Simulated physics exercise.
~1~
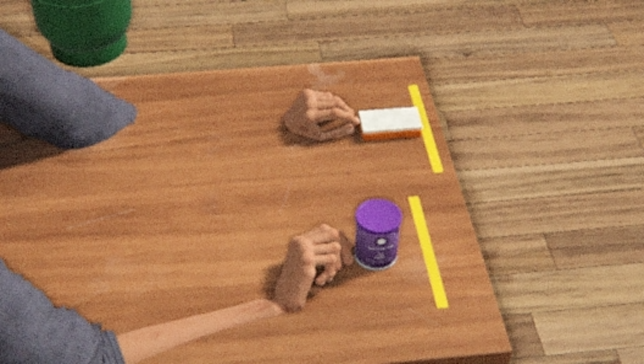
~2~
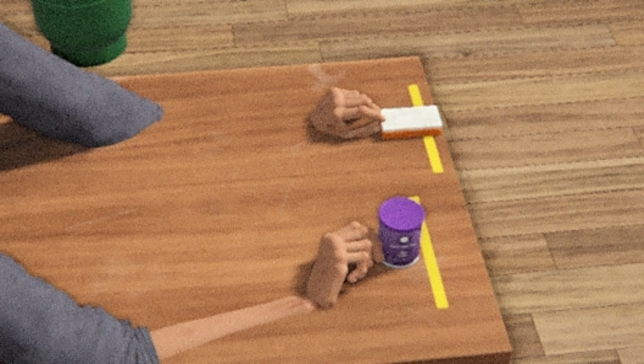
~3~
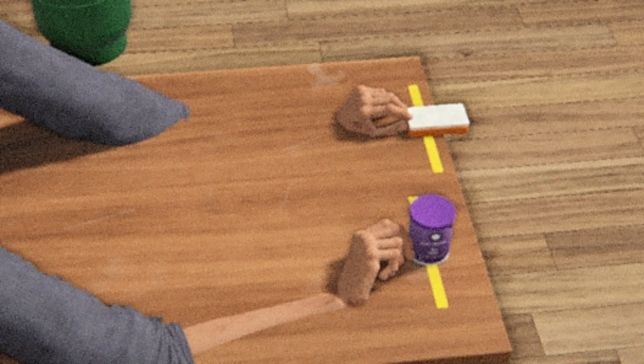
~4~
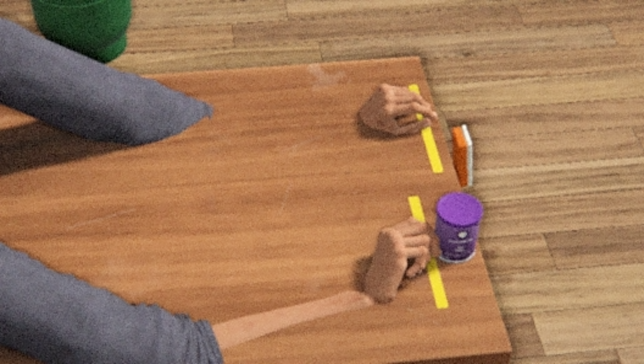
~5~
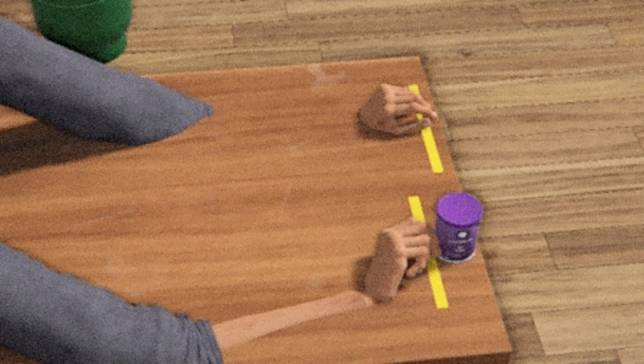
The clip shows two hands pushing an orange and white sponge and a purple pot rightward across a wooden table, past strips of yellow tape. The sponge tips over the edge and drops out of view, while the pot stays upright on the table near the edge.
